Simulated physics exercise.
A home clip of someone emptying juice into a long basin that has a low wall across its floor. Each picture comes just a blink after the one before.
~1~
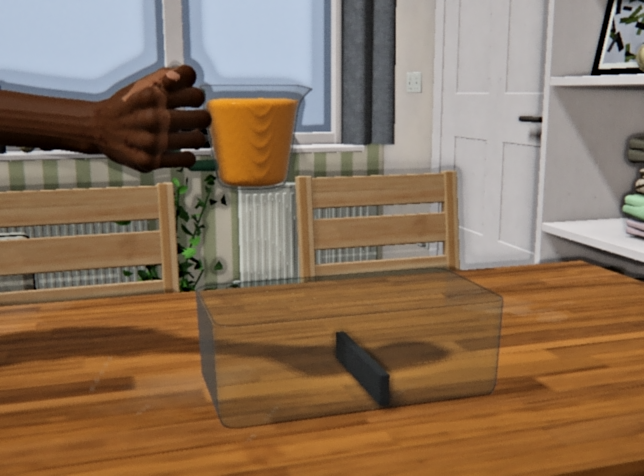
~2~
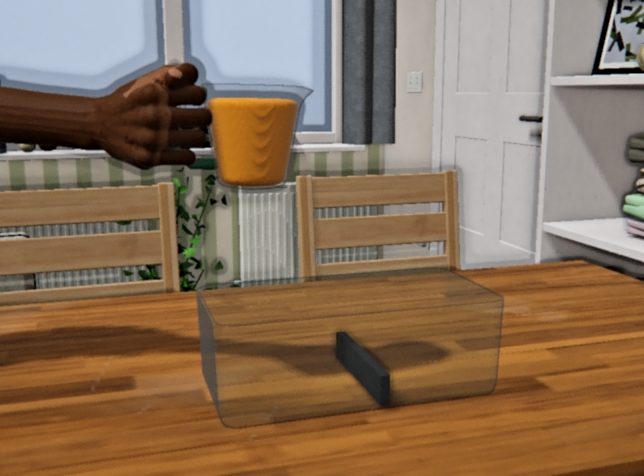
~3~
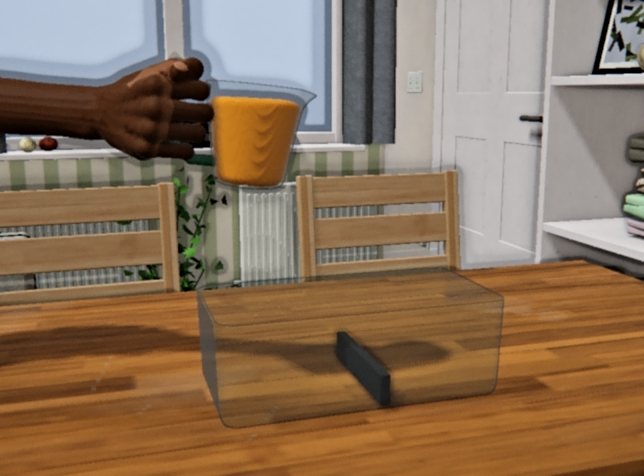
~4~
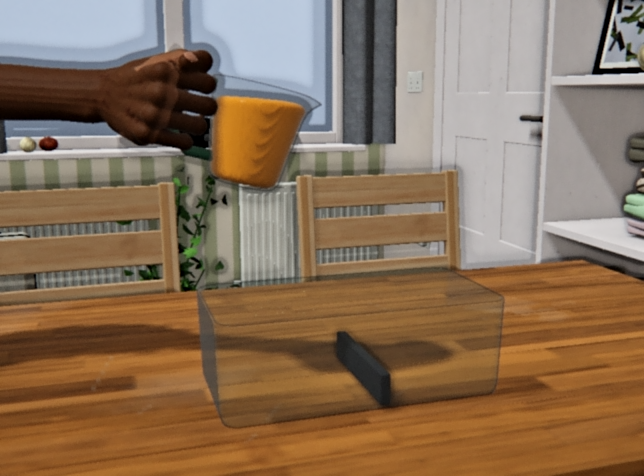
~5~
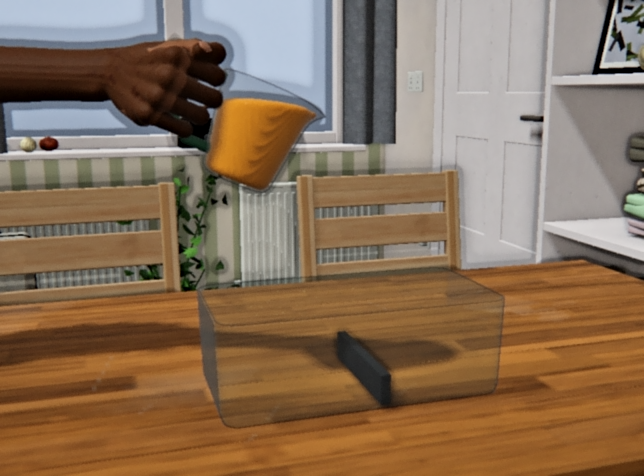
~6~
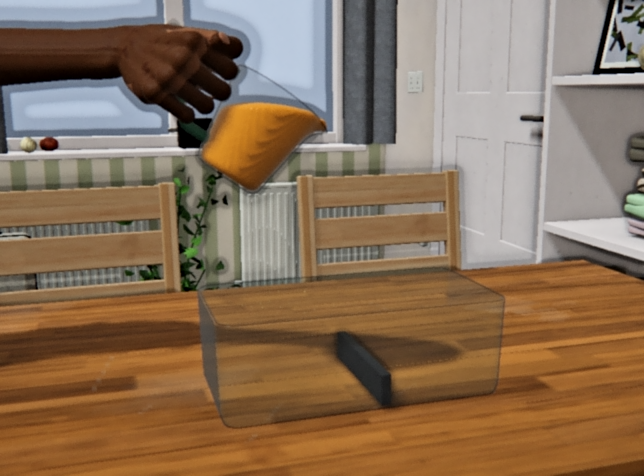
To begin with, a hand at the left holds a clear jug of orange juice upright above a long see-through basin with a low dark wall across its floor, on a wooden table. The hand then tilts the jug steadily further to the right, until the juice reaches its lip.
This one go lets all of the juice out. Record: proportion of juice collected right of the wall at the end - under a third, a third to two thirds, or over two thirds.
No lower than a third, no higher than two thirds.
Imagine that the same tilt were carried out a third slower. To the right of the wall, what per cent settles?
It comes to near 65 per cent.
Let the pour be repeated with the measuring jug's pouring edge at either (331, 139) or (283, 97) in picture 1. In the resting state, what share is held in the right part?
70 % and 15 %.
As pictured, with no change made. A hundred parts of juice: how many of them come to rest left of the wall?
Share: Roughly 40 %.
A moment on, the measuring jug is tipped right over and 41 per cent is still to pour, 0 is left of the wall and 18 right of it.
Next, the measuring jug is tipped right over and 6 per cent is still to pour, 29 is left of the wall and 46 right of it.
Then the measuring jug is tipped right over and 0 per cent is still to pour, 40 is left of the wall and 55 right of it.
Later the measuring jug is tipped right over and 0 per cent is still to pour, 41 is left of the wall and 55 right of it.
Finally, 41 per cent lies left of the wall, 55 right of it and 4 outside.
